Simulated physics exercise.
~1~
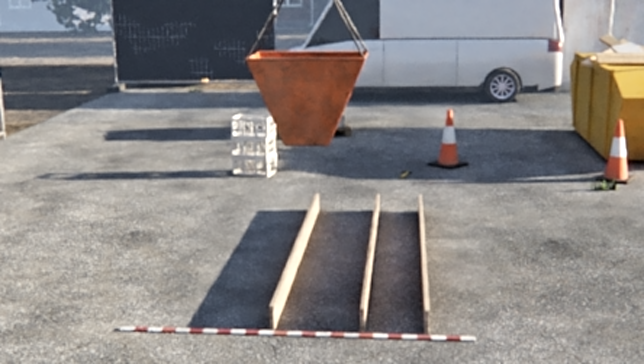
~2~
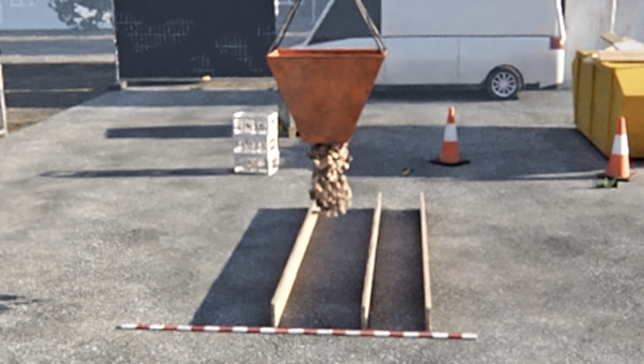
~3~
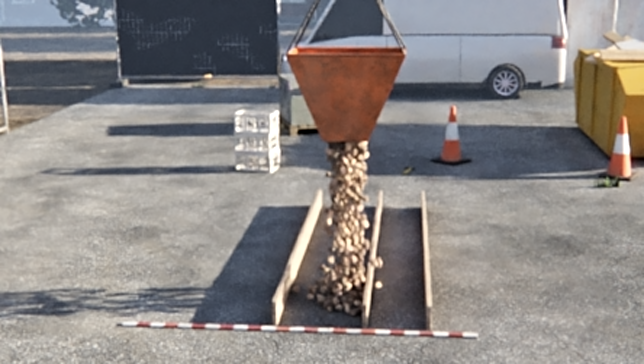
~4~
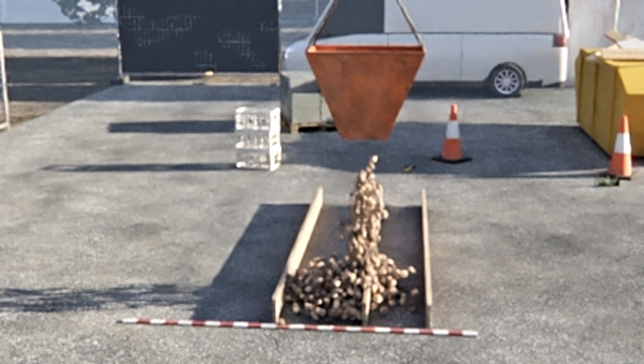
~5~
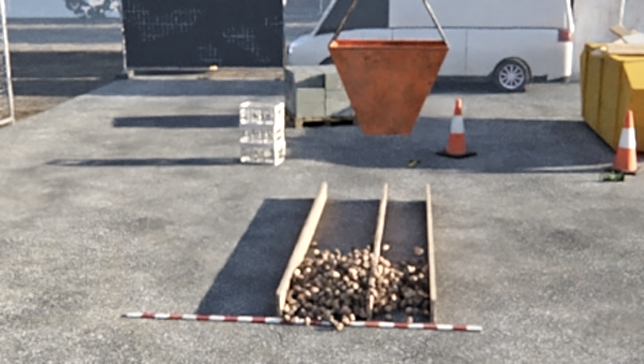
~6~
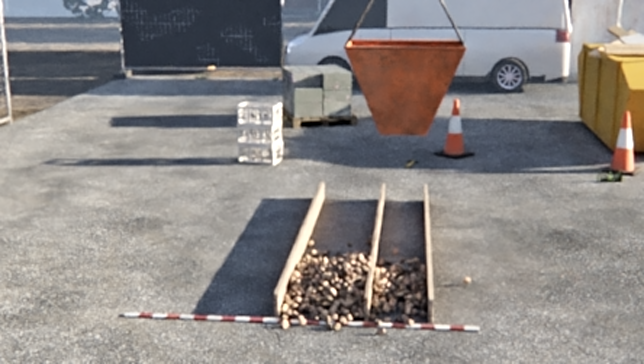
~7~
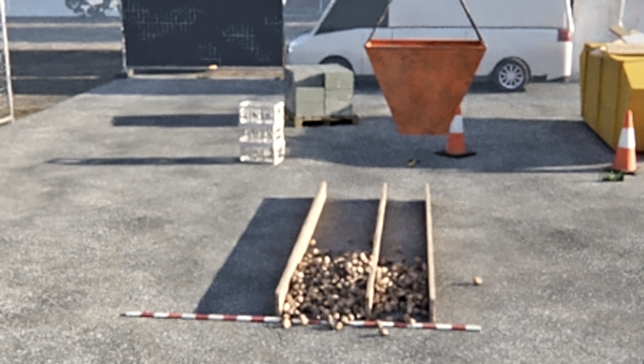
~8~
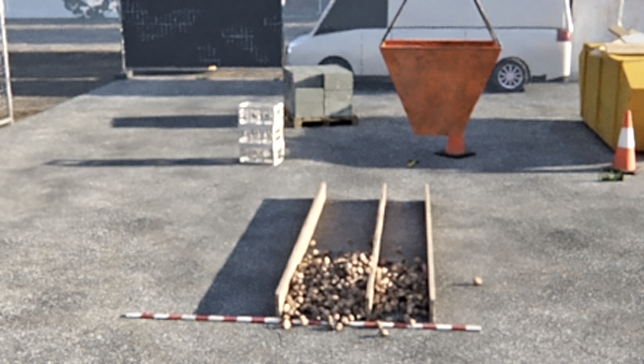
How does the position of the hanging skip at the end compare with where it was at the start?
At the start the skip hangs to the left, above and behind the left side of the boards, near the white crate. By the end it is well to the right, in front of the van and over the spot where the farther traffic cone stands.
